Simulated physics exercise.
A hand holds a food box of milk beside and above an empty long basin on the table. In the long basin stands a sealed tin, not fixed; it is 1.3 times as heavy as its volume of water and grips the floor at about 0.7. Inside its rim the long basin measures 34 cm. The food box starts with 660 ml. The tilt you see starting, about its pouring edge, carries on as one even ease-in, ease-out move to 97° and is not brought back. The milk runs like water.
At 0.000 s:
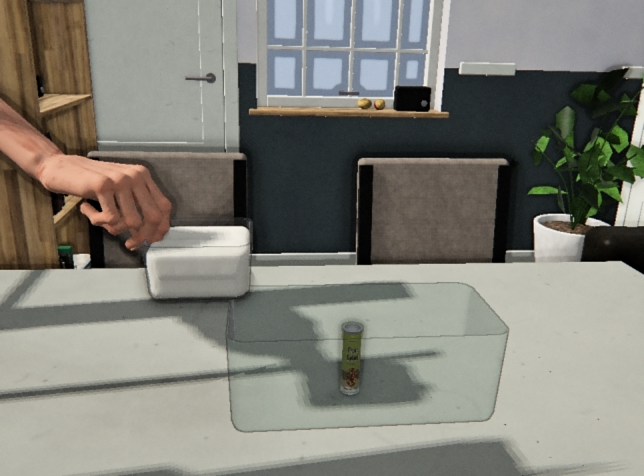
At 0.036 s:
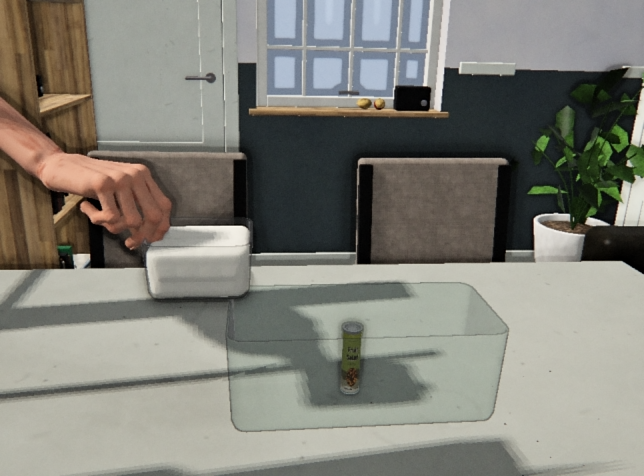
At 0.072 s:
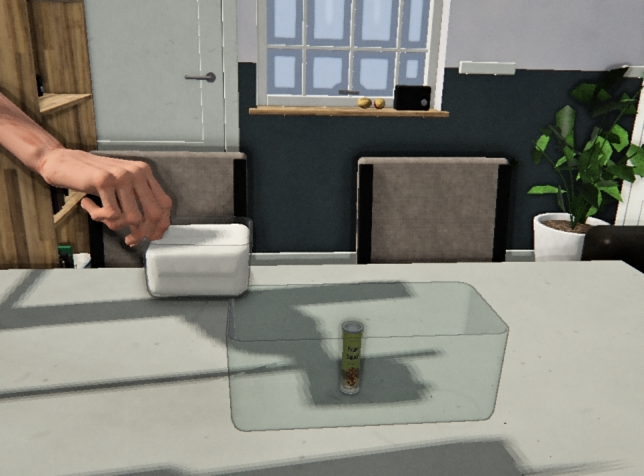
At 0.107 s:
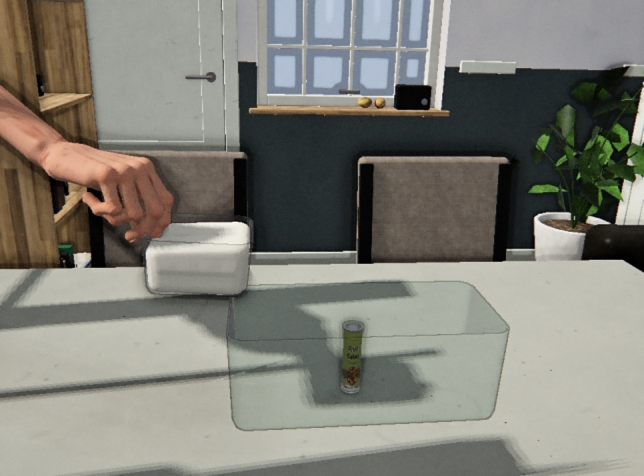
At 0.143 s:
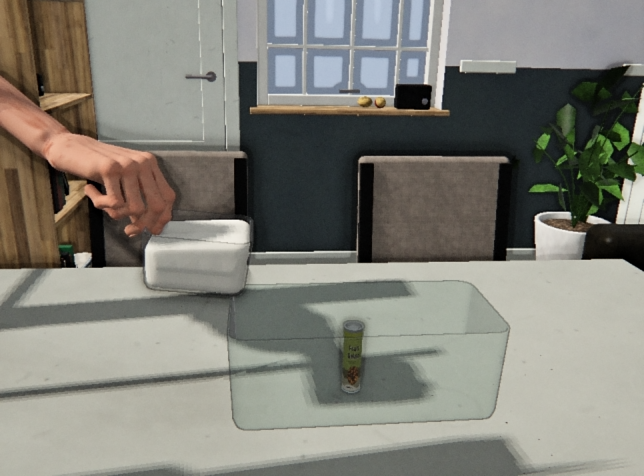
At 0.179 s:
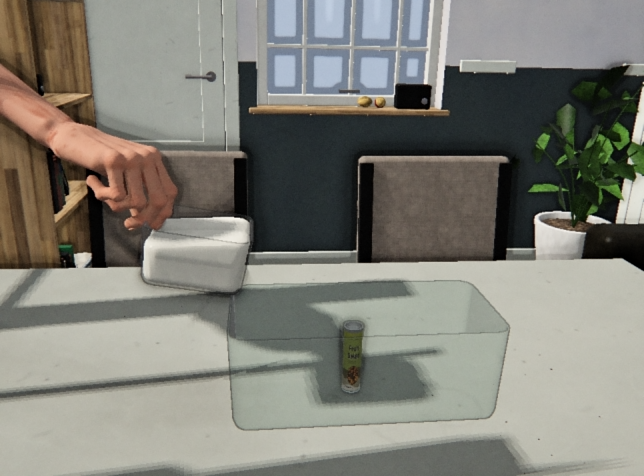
A hand held a white food box beside a long, clear basin on a table, keeping it nearly still at first, then slowly tilting it slightly while a small tin stood unmoved.
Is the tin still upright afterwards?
The tin goes over.
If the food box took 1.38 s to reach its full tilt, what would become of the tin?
Then it keeps standing.
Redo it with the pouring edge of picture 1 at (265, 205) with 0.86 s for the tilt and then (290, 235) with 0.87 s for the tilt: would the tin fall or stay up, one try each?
First it keeps standing; then it stays up.
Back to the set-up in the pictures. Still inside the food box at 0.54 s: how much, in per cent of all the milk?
Some 60 per cent.
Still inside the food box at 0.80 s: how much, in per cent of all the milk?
Some 10 per cent.
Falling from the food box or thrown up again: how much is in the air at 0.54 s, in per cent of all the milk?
Near 32 in a hundred.
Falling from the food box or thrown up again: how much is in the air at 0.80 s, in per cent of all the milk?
Near 18 in a hundred.
By 0.54 s the tilt is 66° and 61 per cent is still to pour; the tin stands where it began.
By 0.80 s the tilt is 95° and 11 per cent is still to pour; the tin leans 6°.
By 1.07 s the tilt is 97° and 2 per cent is still to pour; the tin lies on its side.
By 1.37 s the tilt is 97° and 0 per cent is still to pour; the tin lies on its side.
At rest the tin lies on its side.
